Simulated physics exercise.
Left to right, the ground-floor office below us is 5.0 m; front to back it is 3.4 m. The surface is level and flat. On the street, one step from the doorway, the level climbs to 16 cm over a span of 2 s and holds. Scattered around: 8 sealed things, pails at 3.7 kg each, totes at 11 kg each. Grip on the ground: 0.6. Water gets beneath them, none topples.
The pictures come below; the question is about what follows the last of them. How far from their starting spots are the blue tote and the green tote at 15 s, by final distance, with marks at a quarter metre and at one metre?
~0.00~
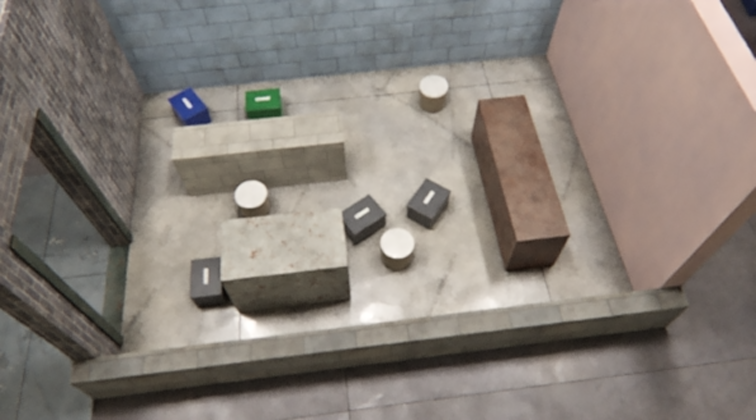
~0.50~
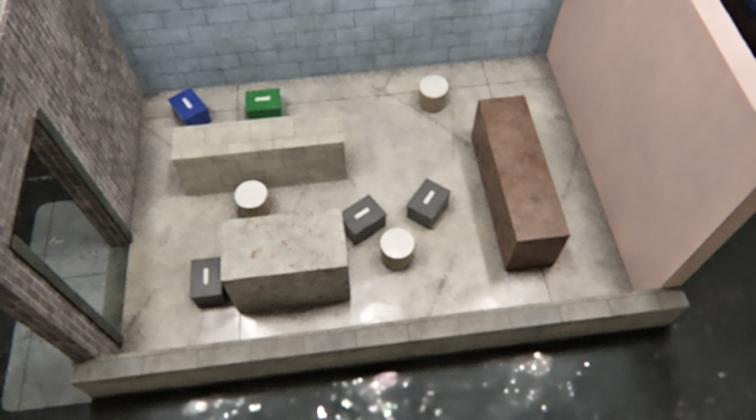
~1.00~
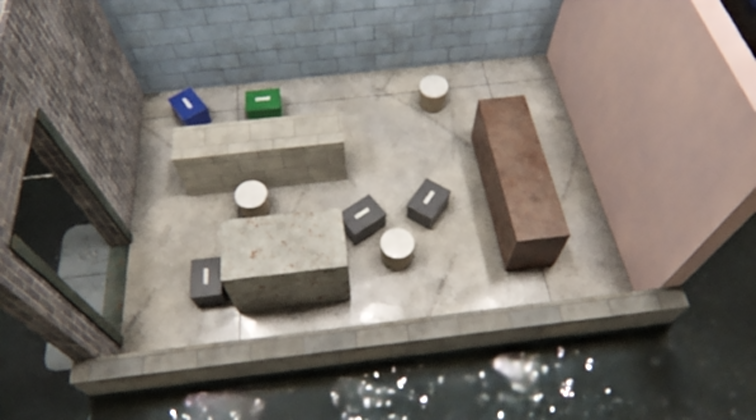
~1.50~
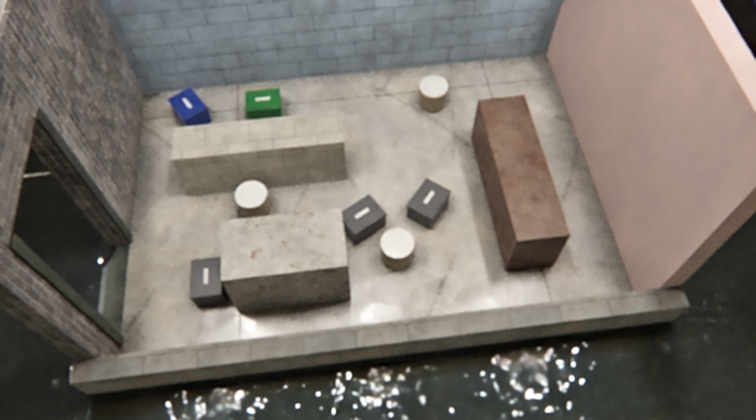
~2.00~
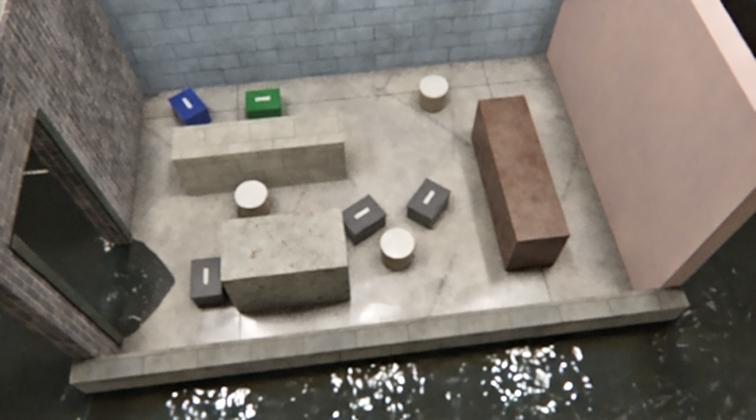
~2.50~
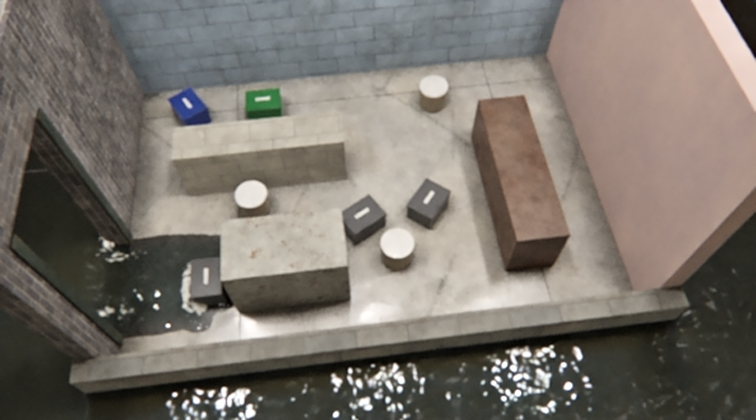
Blue tote: Under a quarter metre; green tote: Under a quarter metre.
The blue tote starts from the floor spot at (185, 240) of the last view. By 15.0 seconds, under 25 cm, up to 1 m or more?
Outcome - it ends up well away.
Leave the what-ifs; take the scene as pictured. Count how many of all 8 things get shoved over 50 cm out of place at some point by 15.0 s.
I count 3.
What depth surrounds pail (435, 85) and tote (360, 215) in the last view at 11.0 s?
4 and 7 cm.
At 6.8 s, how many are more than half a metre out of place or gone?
The number I get is 1.
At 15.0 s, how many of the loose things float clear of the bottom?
It comes to 3.
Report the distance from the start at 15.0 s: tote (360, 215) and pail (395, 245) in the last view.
In turn: 20 cm, 50 cm.
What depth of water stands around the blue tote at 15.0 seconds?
I'd put it at about 7 cm.
After 3.5 s the blue tote is near (187, 104), 0.0 m from its start, aground; the green tote is near (263, 99), 0.0 m from its start, aground; 0 afloat.
After 6.8 s the blue tote is near (187, 104), 0.0 m from its start, aground; the green tote is near (263, 99), 0.0 m from its start, aground; 0 afloat.
After 11.0 s the blue tote is near (187, 104), 0.0 m from its start, aground; the green tote is near (263, 99), 0.0 m from its start, aground; 2 afloat.
After 15.0 s the blue tote is near (187, 104), 0.0 m from its start, aground; the green tote is near (263, 99), 0.0 m from its start, aground; 3 afloat.
